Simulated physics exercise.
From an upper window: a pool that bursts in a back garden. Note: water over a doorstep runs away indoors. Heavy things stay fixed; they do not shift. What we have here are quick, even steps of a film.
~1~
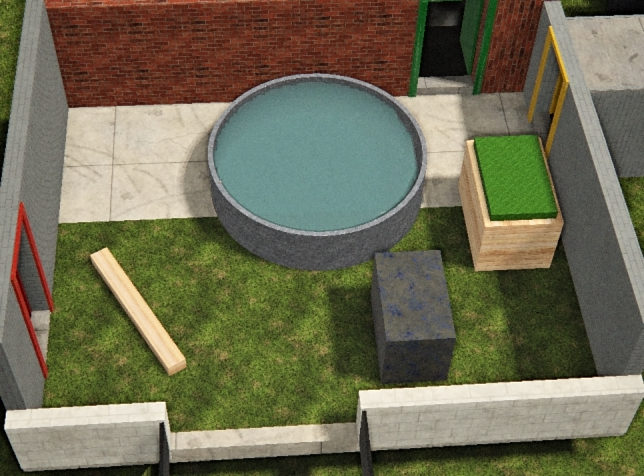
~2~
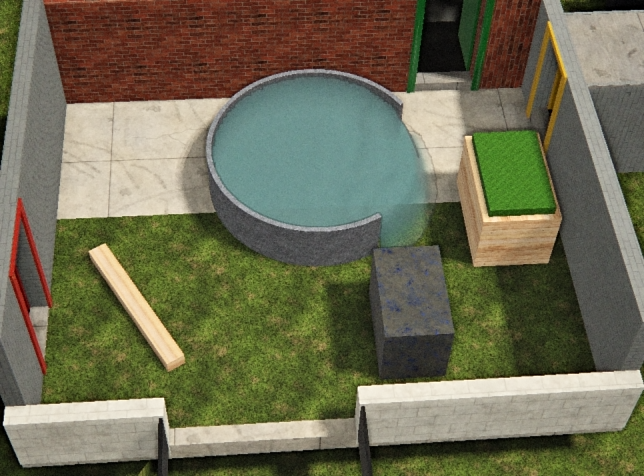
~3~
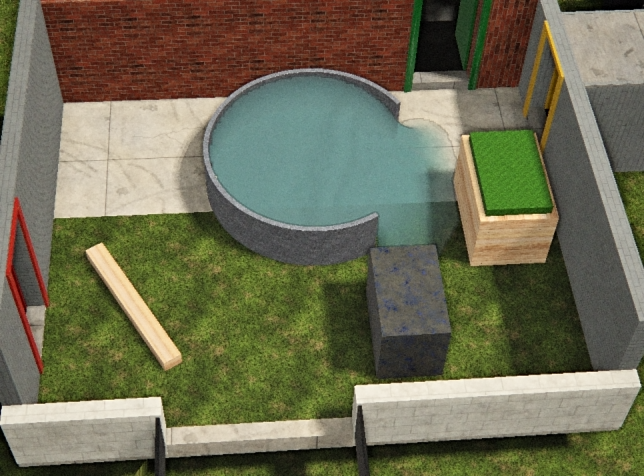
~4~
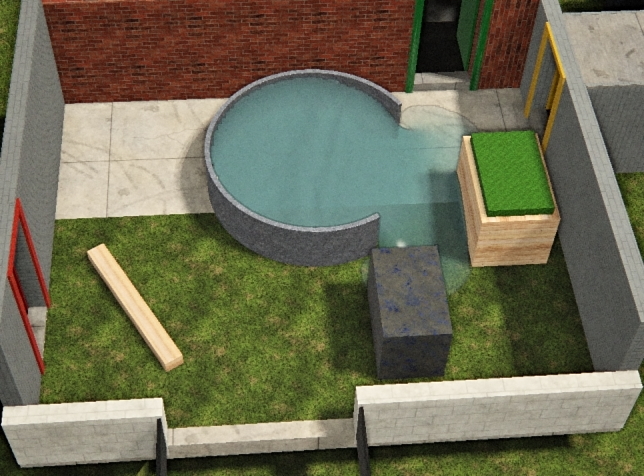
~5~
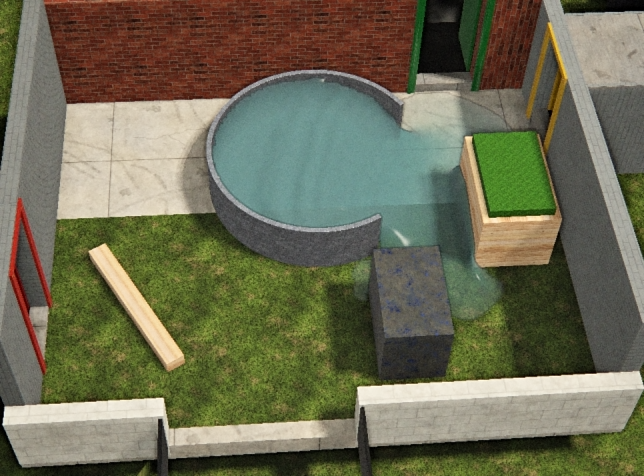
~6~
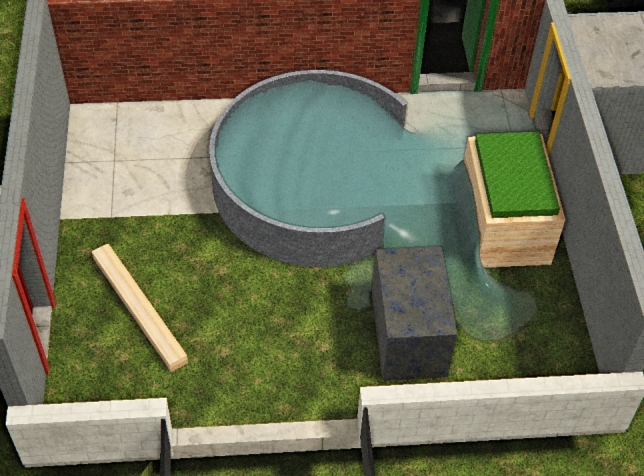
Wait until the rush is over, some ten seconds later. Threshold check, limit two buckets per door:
The red door will not go over two buckets. The green door will be deluged. The yellow door will be deluged.
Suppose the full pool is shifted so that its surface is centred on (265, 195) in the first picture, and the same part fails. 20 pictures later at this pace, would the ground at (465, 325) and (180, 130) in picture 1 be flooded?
One after the other: Flooded, no water.
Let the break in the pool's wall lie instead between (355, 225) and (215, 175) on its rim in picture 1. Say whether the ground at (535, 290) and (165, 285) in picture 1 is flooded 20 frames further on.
In order - first: Not reached, second: Drenched.
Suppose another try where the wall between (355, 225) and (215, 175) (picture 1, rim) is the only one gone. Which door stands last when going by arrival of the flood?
Last in line is the door marked yellow.
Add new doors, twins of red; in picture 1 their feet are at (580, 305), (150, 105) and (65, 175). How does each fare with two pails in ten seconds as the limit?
Outcome by door - past the limit, within the limit, within the limit.
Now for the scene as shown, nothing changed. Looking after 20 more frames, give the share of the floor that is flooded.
About 60 per cent.
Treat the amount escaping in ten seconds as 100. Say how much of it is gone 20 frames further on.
35 per cent.
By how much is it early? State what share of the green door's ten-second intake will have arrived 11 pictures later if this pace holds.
It works out at roughly 0 percent of the ten-second total.
A moment on, water covers 30 % of the floor; the red door not reached, the green door wet at the sill, nothing in, the yellow door over two buckets in.
Next, water covers 40 % of the floor; the red door not reached, the green door under two buckets in, the yellow door far over two buckets in.
Then, water covers 60 % of the floor; the red door not reached, the green door over two buckets in, the yellow door far over two buckets in.
Later, water covers 80 % of the floor; the red door not reached, the green door far over two buckets in, the yellow door far over two buckets in.
In the end, water covers 95 % of the floor; the red door wet at the sill, nothing in, the green door far over two buckets in, the yellow door far over two buckets in.
